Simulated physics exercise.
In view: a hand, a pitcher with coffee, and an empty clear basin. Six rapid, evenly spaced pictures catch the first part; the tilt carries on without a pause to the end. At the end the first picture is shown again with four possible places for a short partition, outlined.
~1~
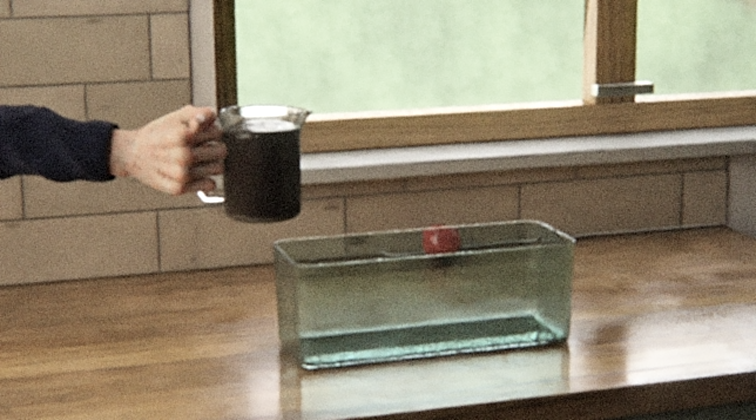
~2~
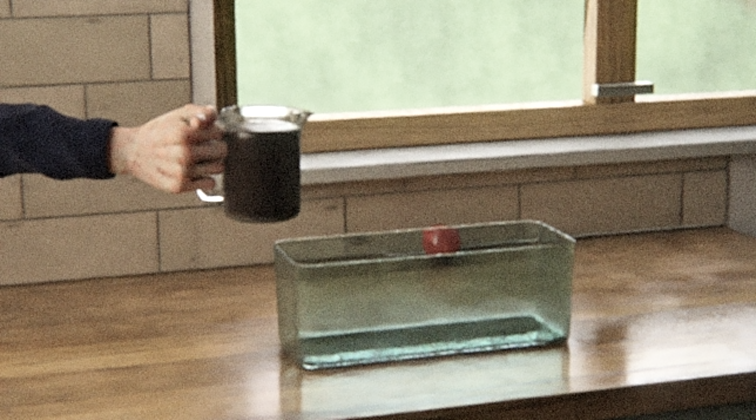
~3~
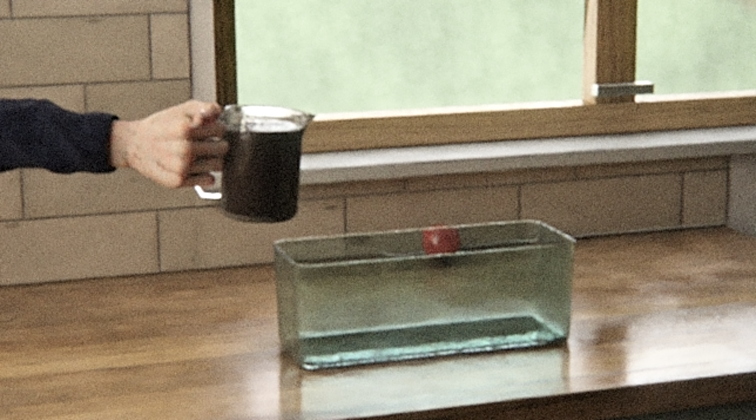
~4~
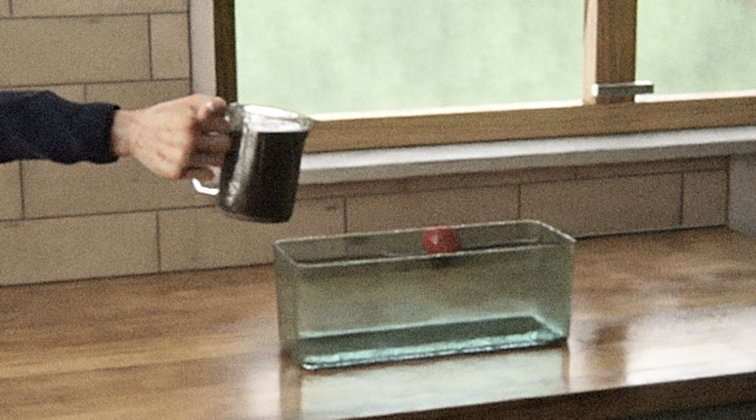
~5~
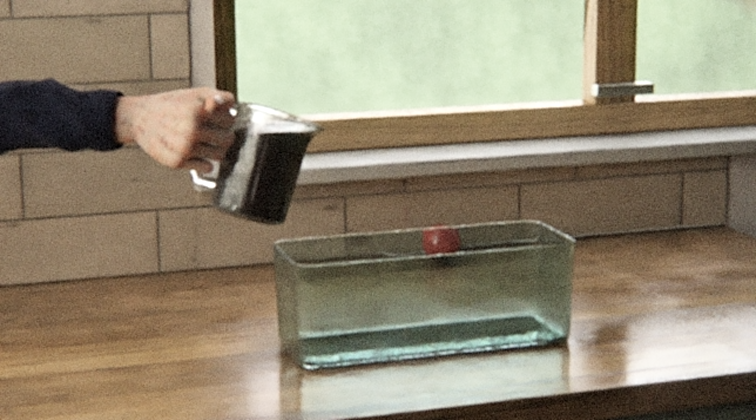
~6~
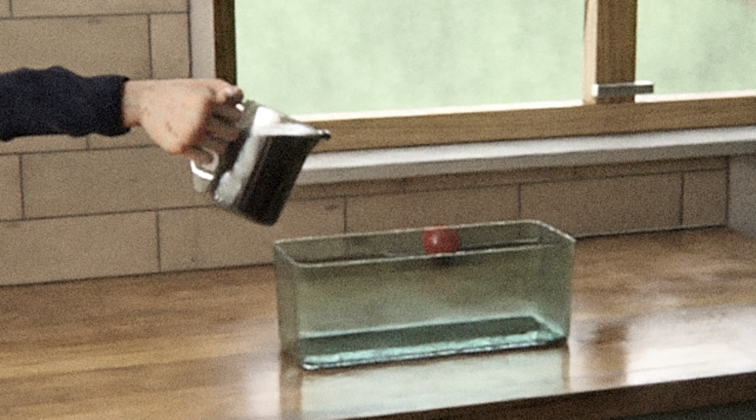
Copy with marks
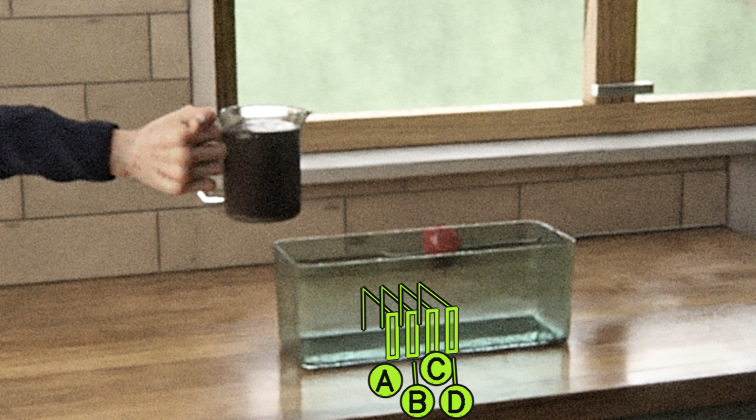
A hand holds a pitcher of dark liquid and gradually tilts it rightward above a clear basin.
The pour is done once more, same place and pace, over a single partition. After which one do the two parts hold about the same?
Place A.
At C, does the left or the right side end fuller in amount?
The left one.
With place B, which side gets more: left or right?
The left one.
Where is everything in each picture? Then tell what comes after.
The first picture shows upright, lip at (311, 111); basin from (297, 368) to (569, 340); nothing has left yet.
The second picture shows upright, lip at (312, 112); nothing has left yet.
The third picture shows tipped about 5°, lip at (315, 115); nothing has left yet.
The fourth picture shows tipped about 10°, lip at (319, 120); nothing has left yet.
The fifth picture shows tipped about 18°, lip at (324, 128); nothing has left yet.
The sixth picture shows tipped about 27°, lip at (328, 138); nothing has left yet.
In lime, A at (394, 364); B at (414, 362); C at (433, 360); D at (453, 358).
With A, about 55 % ends left of the wall and 44 % right of it.
With B, about 95 % ends left of the wall and 3 % right of it.
With C, about 97 % ends left of the wall and 2 % right of it.
With D, about 99 % ends left of the wall and 1 % right of it.
